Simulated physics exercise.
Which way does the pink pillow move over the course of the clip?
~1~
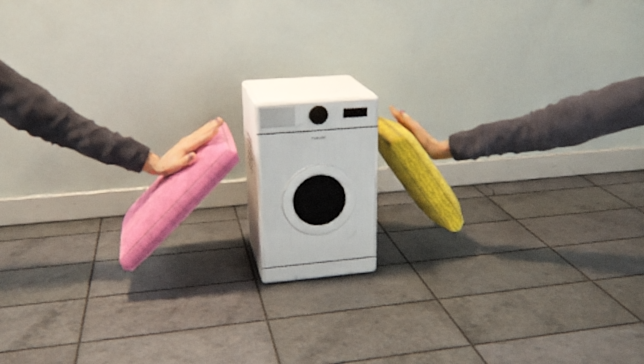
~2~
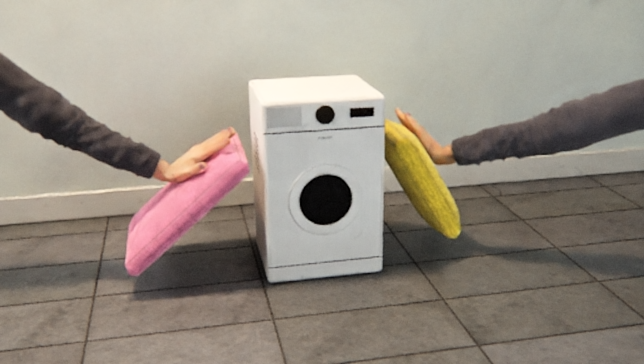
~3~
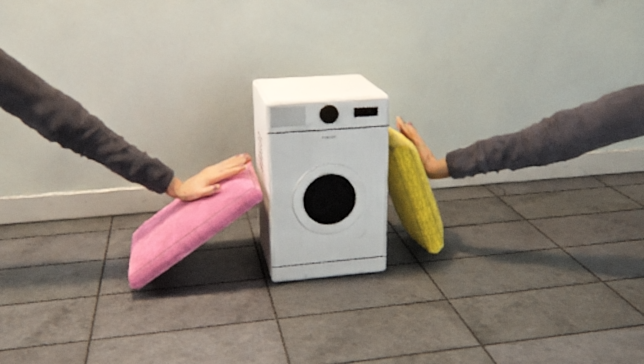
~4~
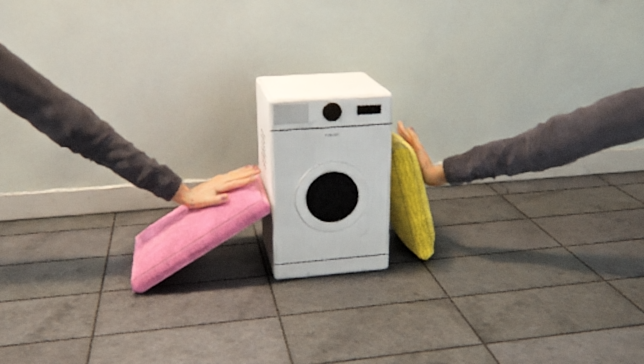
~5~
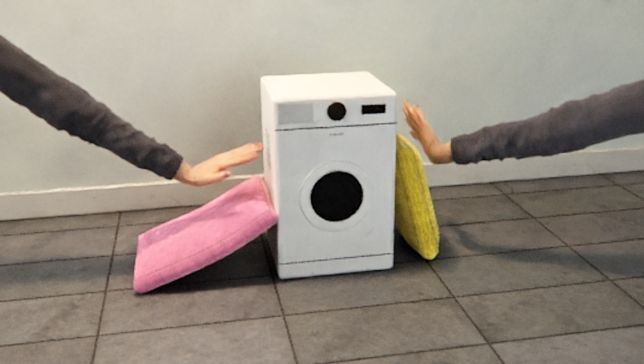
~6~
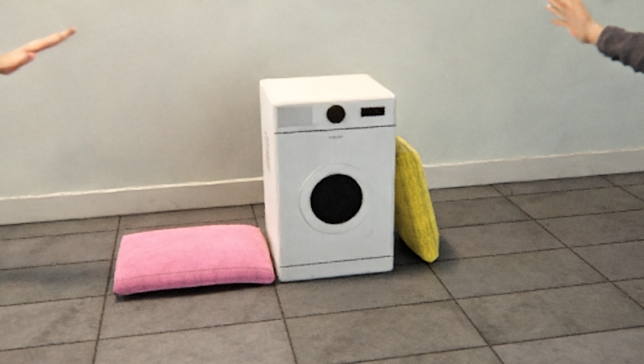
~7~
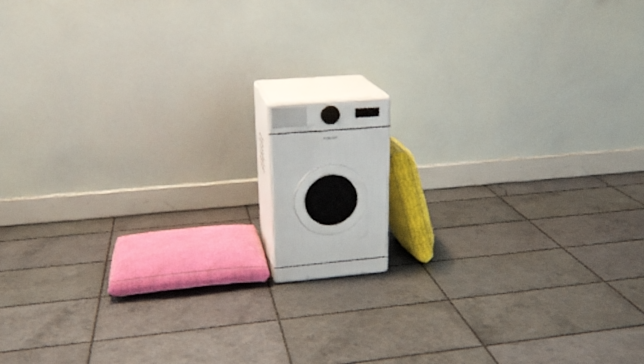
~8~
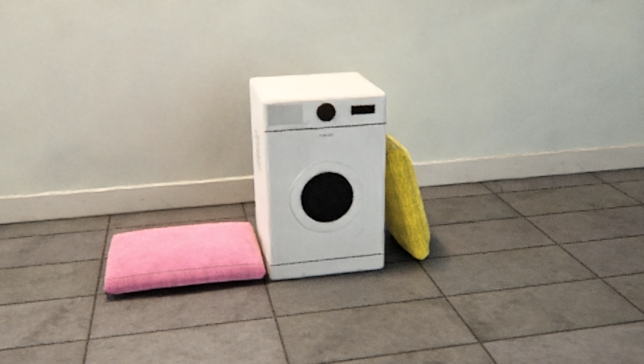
The pink pillow moves down, ending up flat on the floor to the left of the white machine.
